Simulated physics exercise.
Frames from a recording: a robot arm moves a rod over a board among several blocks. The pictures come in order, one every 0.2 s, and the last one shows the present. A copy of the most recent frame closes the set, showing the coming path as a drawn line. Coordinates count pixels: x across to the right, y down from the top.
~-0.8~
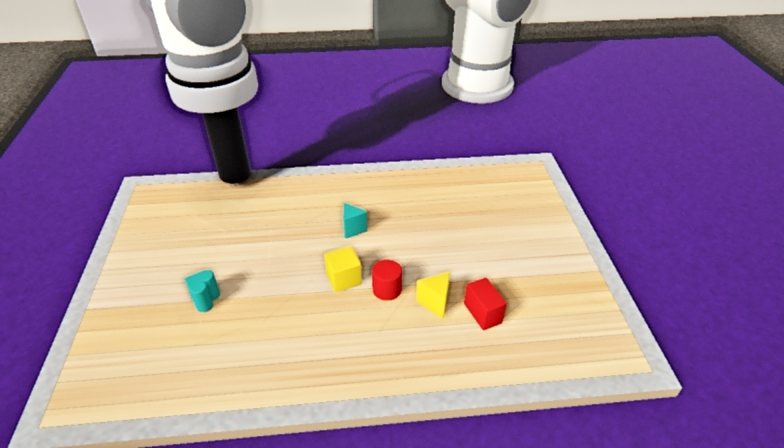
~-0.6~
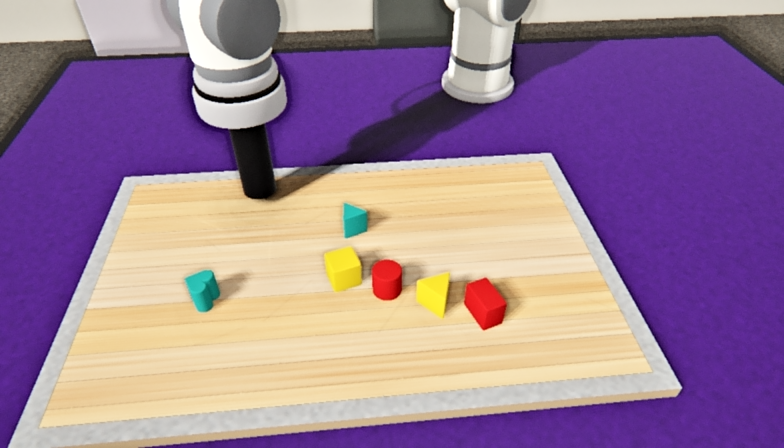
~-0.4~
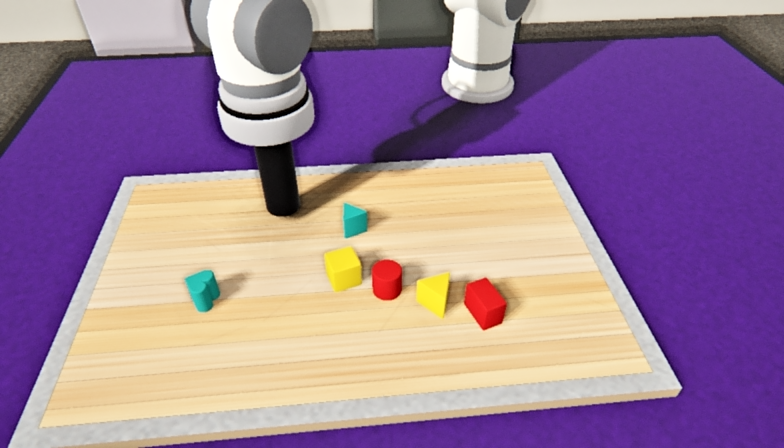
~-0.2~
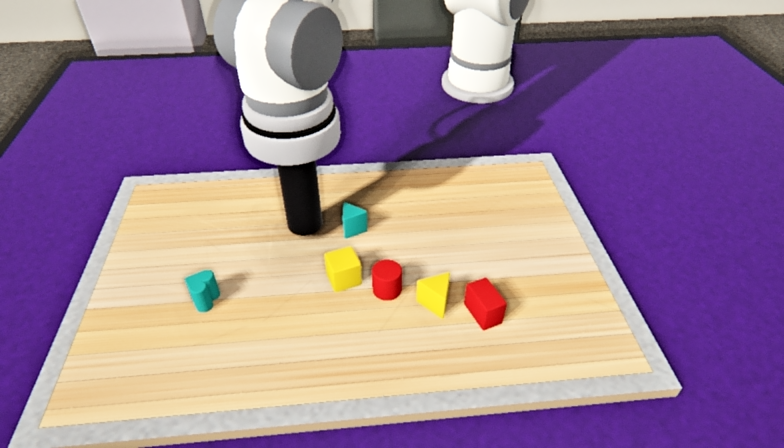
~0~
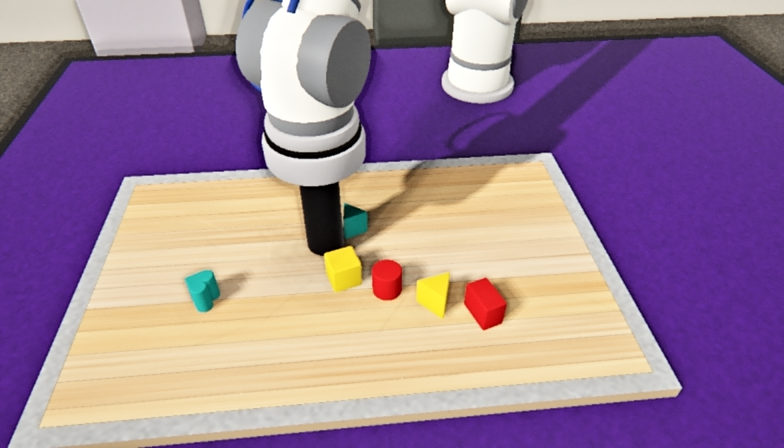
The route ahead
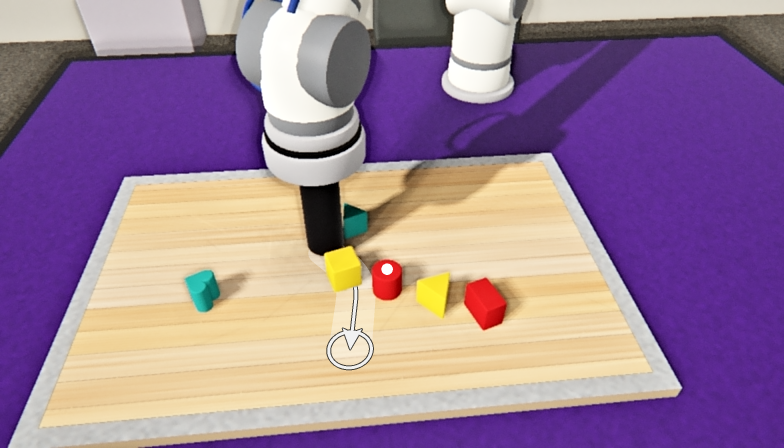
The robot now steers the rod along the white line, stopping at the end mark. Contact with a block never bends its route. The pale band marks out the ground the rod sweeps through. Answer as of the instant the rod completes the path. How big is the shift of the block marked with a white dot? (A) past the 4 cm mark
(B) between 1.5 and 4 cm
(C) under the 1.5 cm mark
My answer is option C.
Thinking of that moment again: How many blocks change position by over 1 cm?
My forecast: 1.
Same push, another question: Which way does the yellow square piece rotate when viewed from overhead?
It rotates counterclockwise.
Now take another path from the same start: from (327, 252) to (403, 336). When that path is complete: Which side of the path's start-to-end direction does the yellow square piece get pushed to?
The yellow square piece goes right.
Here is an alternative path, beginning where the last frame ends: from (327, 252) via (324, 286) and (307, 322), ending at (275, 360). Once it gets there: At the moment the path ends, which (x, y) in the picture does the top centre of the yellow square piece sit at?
For the centre of its top, I'd go with (354, 277).
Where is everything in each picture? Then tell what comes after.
The first frame shows rod's lower end (235, 175); yellow square piece (342, 258); turquoise three-sided block (352, 210); red circular block (387, 269).
The second frame shows rod (260, 190); blocks still.
The third frame shows rod (283, 206); blocks still.
The fourth frame shows rod (305, 224); blocks still.
The fifth frame shows rod (326, 244); yellow square piece (342, 258); turquoise three-sided block (352, 210); red circular block (387, 269).
Drawn move, from (327, 252) via (352, 276) and (355, 310), ending at (350, 349); the dot is on the red circular block.
On the path given first. One third of the way, rod (351, 268); yellow square piece (358, 281).
Two thirds of the way, rod (354, 302); yellow square piece (367, 318); red circular block (390, 272).
At the end, rod (349, 341); yellow square piece (376, 353), turned 30° anticlockwise; turquoise three-sided block still; red circular block (390, 272).
